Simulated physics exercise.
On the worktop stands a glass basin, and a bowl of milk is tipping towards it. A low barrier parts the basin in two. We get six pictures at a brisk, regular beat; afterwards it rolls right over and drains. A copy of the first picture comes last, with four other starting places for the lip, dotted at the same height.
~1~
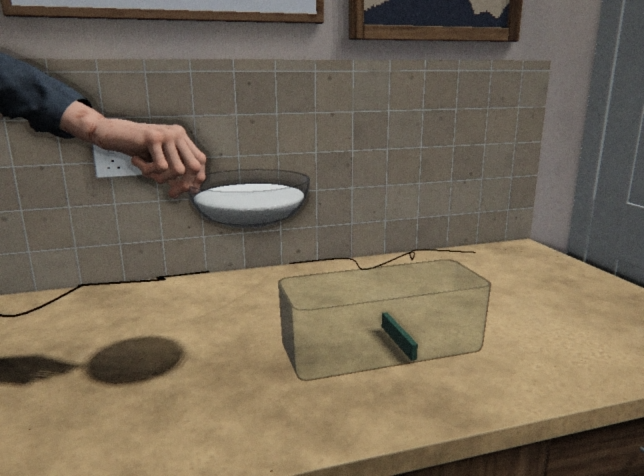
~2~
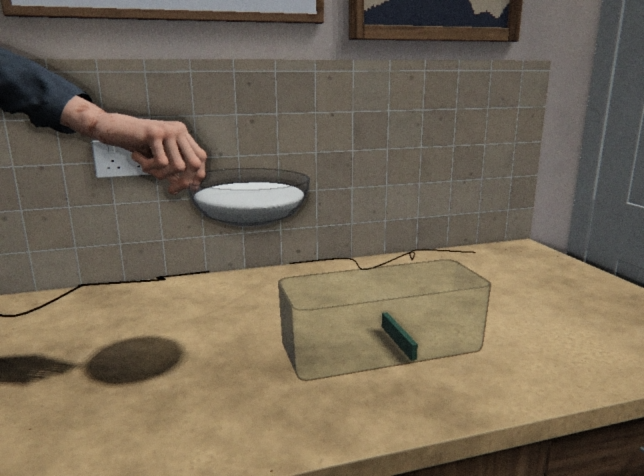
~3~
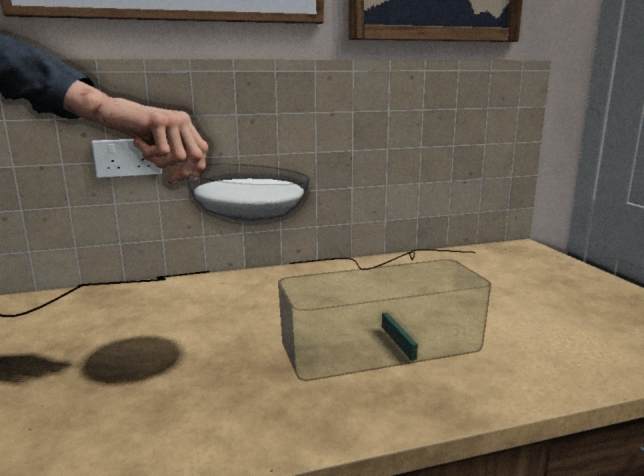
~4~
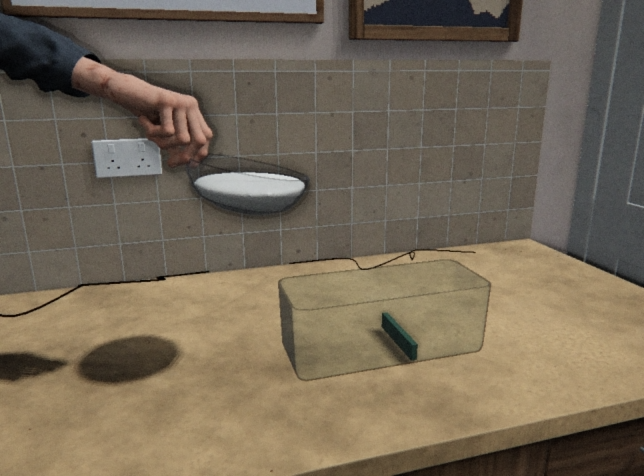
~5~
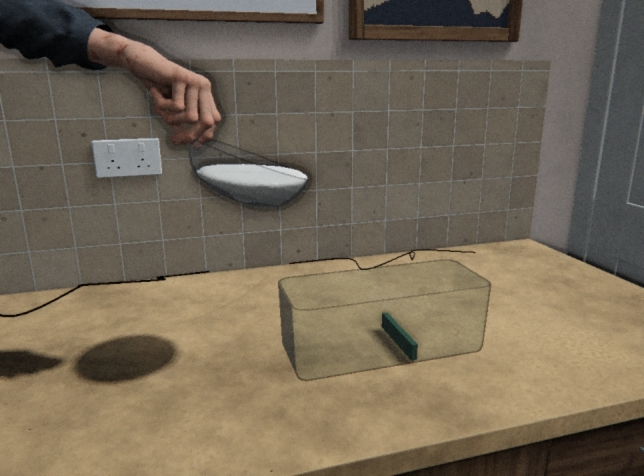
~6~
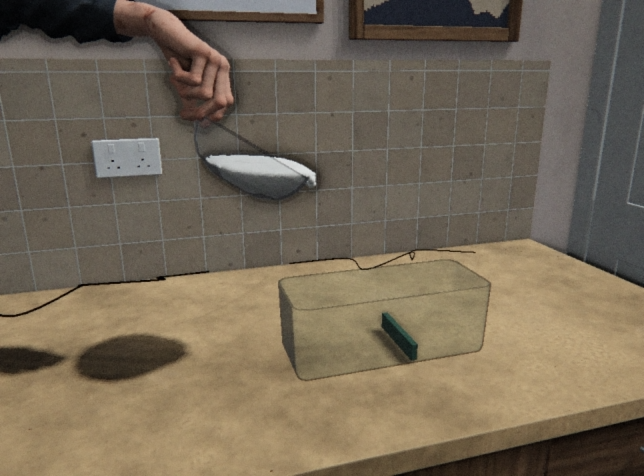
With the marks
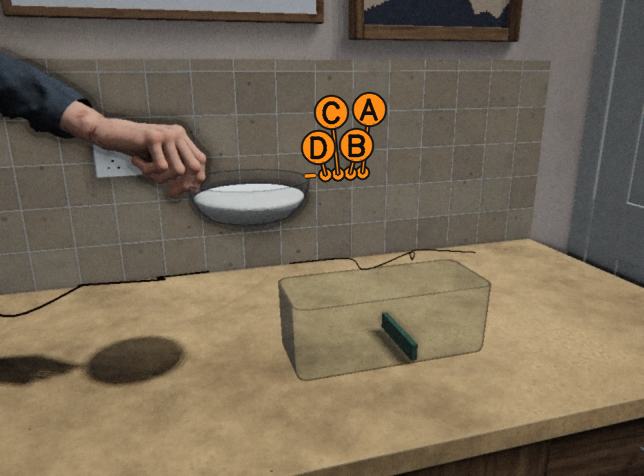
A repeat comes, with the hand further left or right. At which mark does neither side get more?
Choose D.
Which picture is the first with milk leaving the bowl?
In picture 6.
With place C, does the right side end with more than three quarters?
No, it does not.
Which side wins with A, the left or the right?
The right side.
On the marked copy, A at (362, 172); B at (350, 173); C at (337, 174); D at (325, 174).
For place A, about 21 % ends left of the wall and 77 % right of it.
For place B, about 23 % ends left of the wall and 75 % right of it.
For place C, about 32 % ends left of the wall and 66 % right of it.
For place D, about 49 % ends left of the wall and 49 % right of it.
